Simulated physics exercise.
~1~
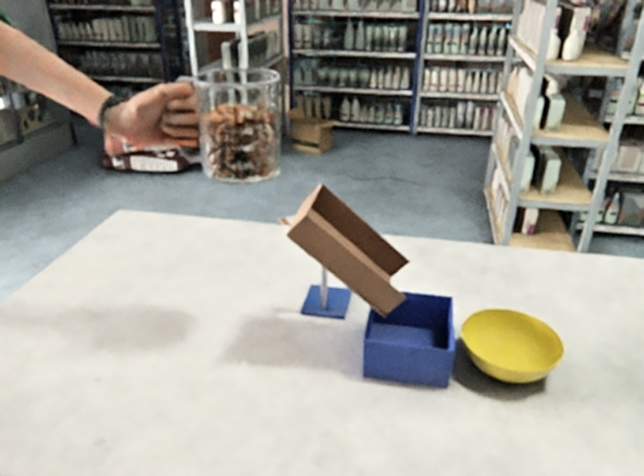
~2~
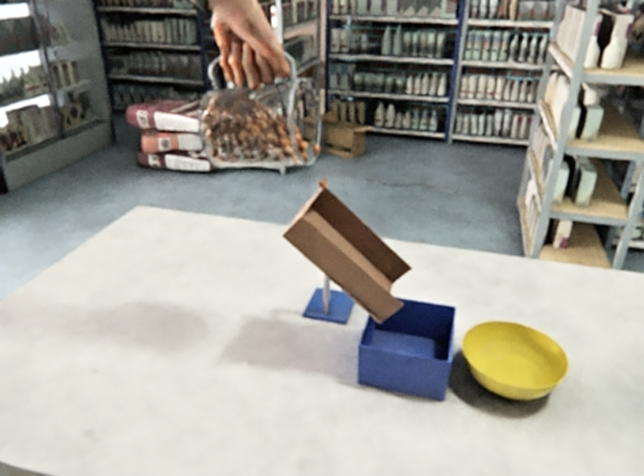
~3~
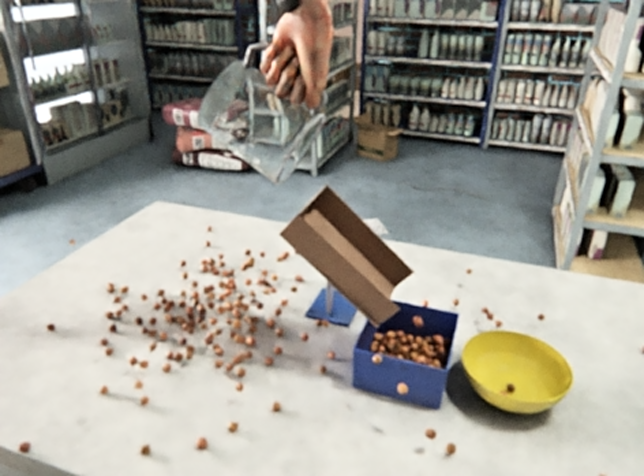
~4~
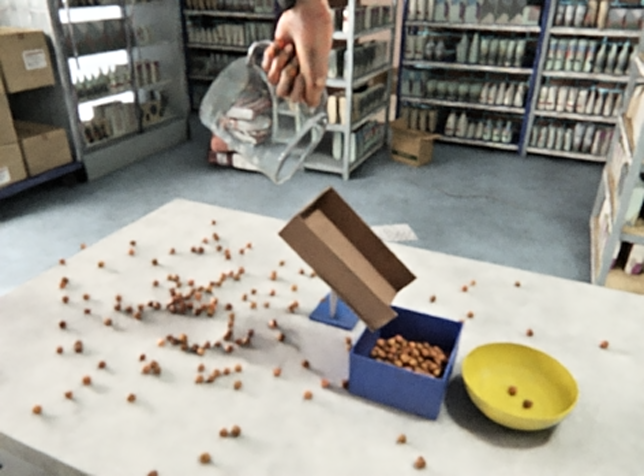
To begin with, a hand holds a clear jug of hazelnuts upright by its handle above a pale table, where a brown sloping chute leans down toward a blue tin beside a yellow bowl. The hand tips the jug onto its side over the chute, the nuts still inside. It then turns the jug further until its mouth points downward, and the hazelnuts pour out. Some end up in the tin, while many others scatter across the tabletop, mostly to the left. Finally, the emptied jug remains tilted overhead, with a heap in the tin, a couple in the bowl and the rest strewn around.
